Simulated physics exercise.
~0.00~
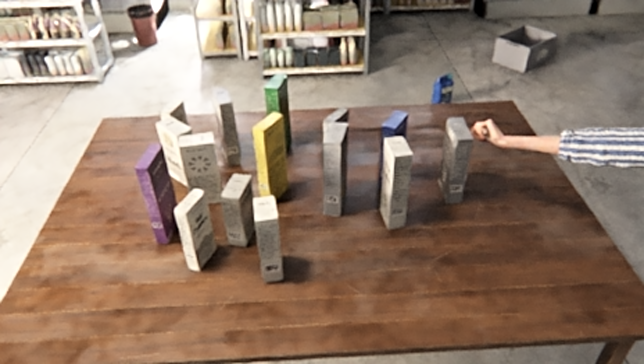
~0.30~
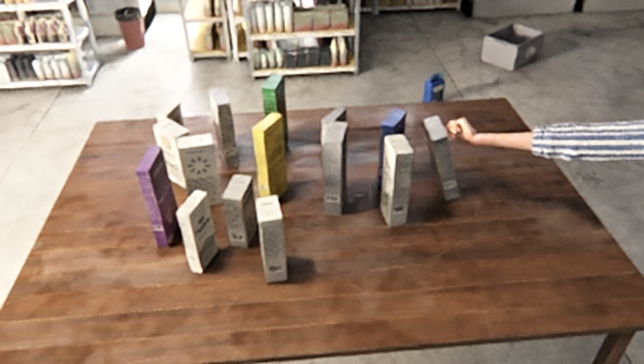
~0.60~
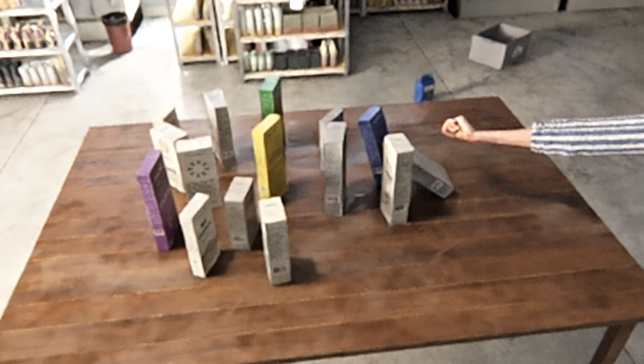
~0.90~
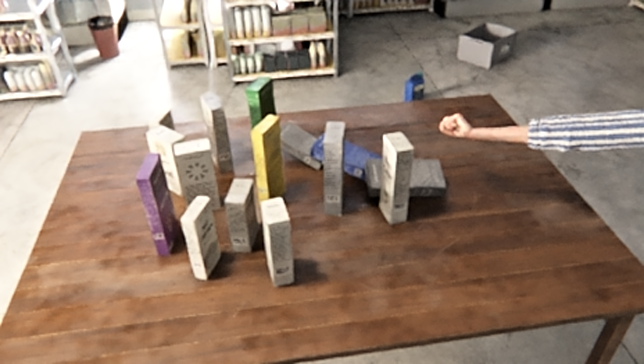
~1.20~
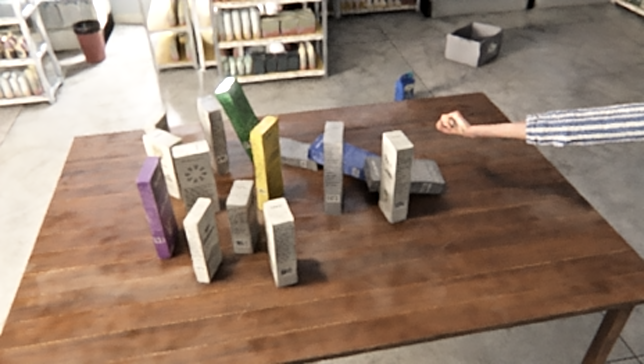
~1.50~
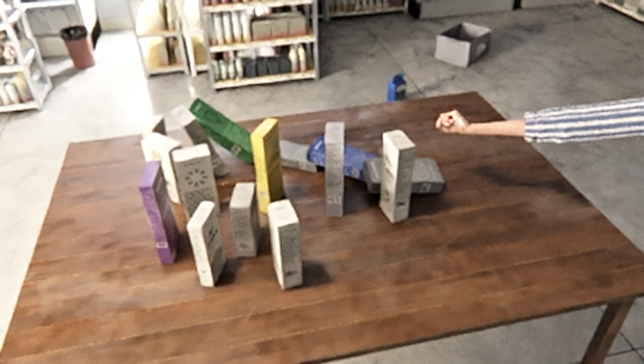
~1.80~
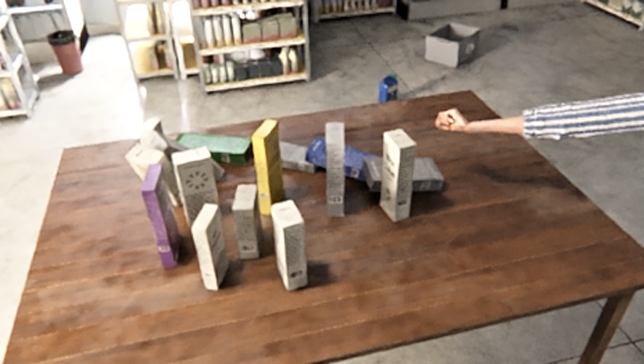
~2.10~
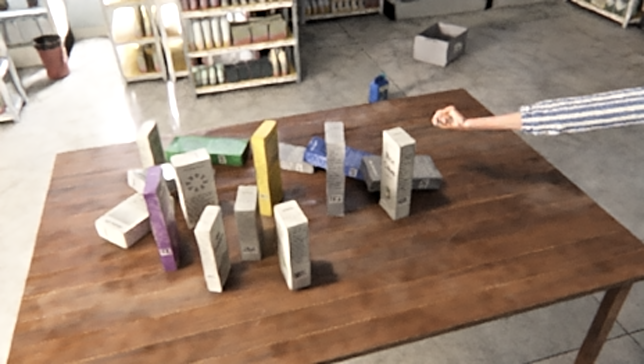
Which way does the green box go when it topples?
It tips over to the left and ends up lying flat on the table.
